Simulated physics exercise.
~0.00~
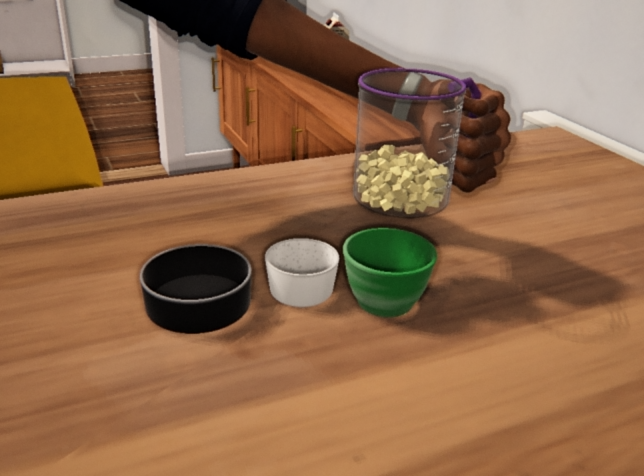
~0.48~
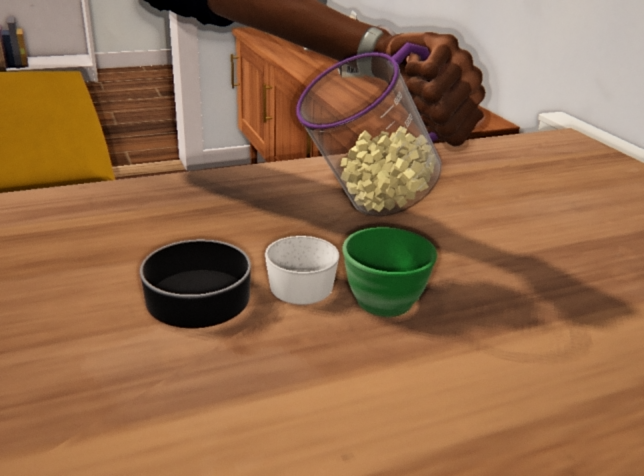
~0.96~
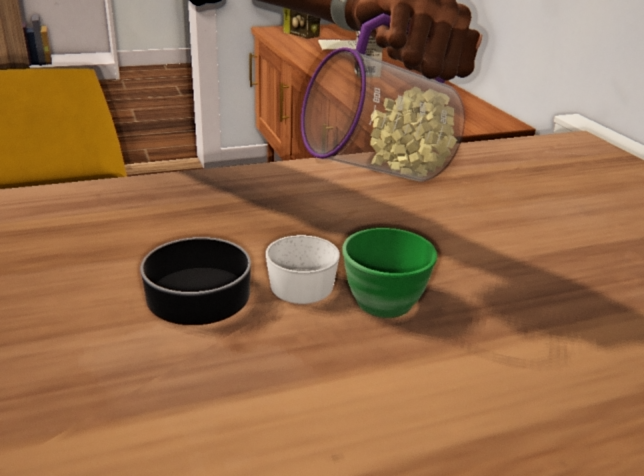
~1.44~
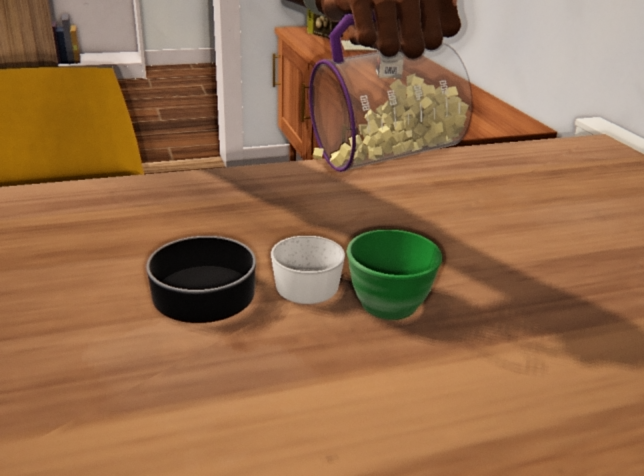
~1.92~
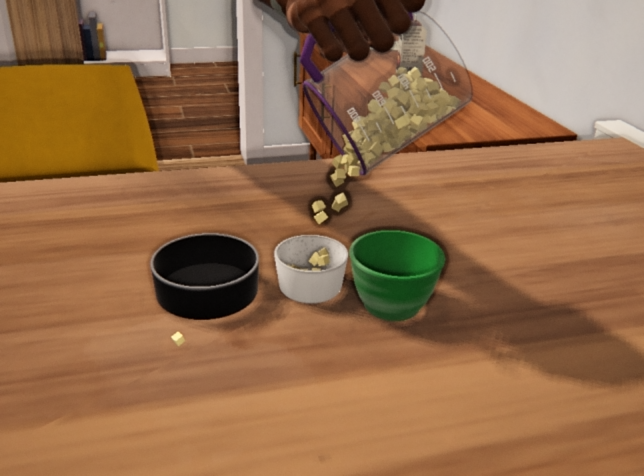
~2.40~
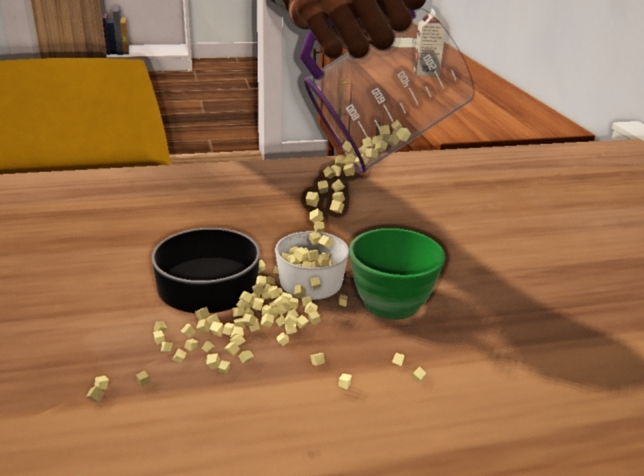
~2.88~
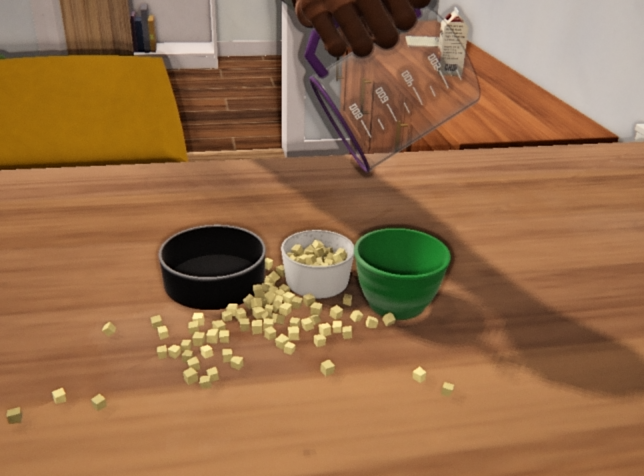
A hand tipping a clear jug of pale cubes over a small white dish, partly filling it and scattering many across the table.
